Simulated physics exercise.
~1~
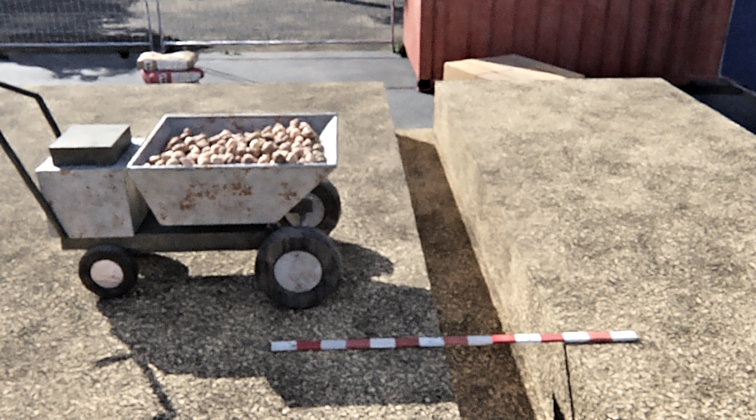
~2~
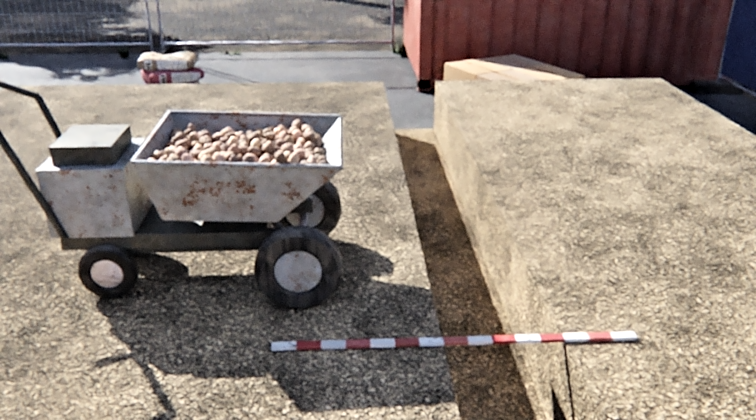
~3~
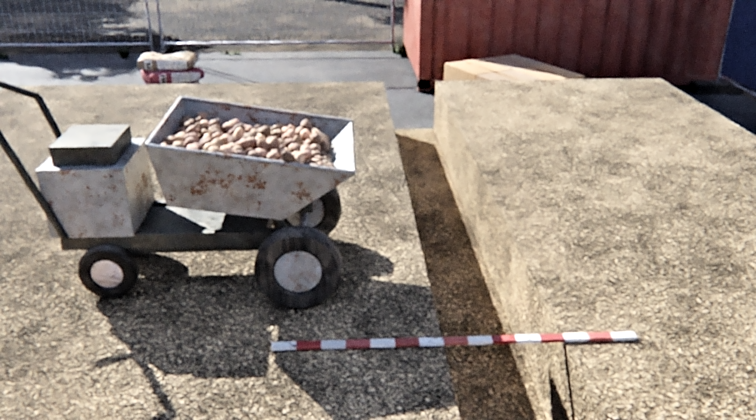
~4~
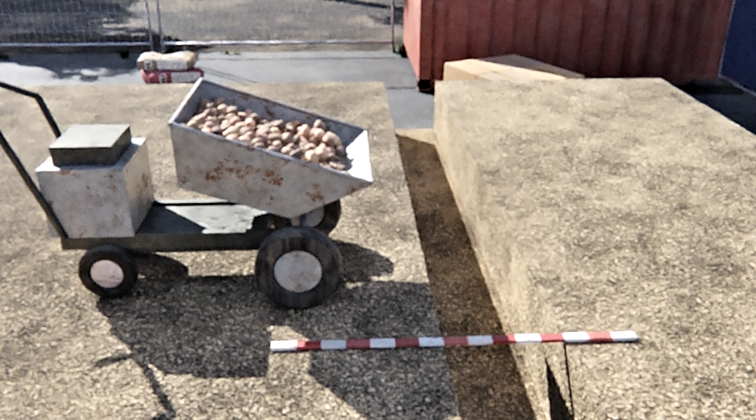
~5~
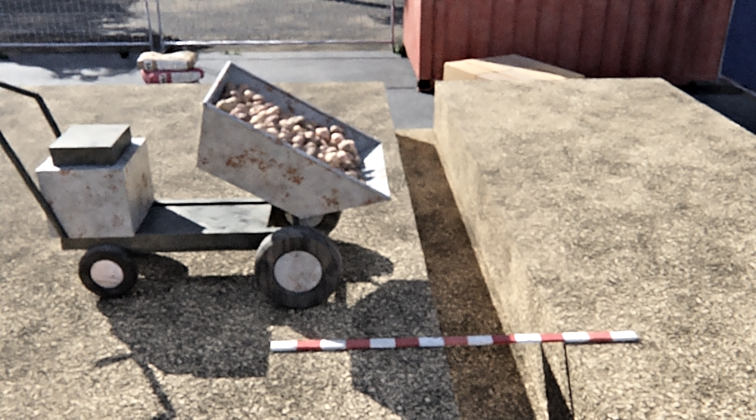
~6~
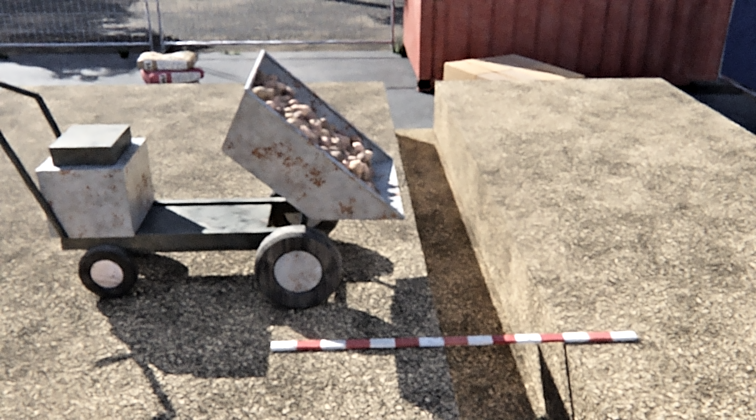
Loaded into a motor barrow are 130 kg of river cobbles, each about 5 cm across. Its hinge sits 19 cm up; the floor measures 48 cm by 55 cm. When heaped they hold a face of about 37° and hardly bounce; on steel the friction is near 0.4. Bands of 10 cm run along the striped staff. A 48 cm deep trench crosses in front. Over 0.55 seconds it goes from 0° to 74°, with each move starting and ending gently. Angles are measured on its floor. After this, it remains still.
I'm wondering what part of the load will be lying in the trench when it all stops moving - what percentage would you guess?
I would guess about 100 per cent.
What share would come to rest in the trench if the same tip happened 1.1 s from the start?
About 100%.
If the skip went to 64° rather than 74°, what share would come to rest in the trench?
Around 100 per cent would finish in the trench.
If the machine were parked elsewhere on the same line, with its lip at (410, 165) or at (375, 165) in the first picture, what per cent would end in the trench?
From the first place around 60 per cent, from the other around 90.
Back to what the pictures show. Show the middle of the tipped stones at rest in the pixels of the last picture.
About (482, 335).
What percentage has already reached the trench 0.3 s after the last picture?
Roughly 35 percent of the load.
Then, 0.1 s after the last picture the floor is at 62°, 100 % in the skip; the foremost stones are at (401, 205).
Then, 0.3 s after the last picture the floor is at 74°, 61 % in the skip, 2 % short of the trench, 37 % in the trench; the foremost stones are at (489, 283).
Then, 0.7 s after the last picture the floor is at 74°, 1 % in the skip, 2 % short of the trench, 97 % in the trench; the foremost stones are at (532, 276).
Then, 2.7 s after the last picture the floor is at 74°, 0 % in the skip, 100 % in the trench; the foremost stones are at (550, 285).
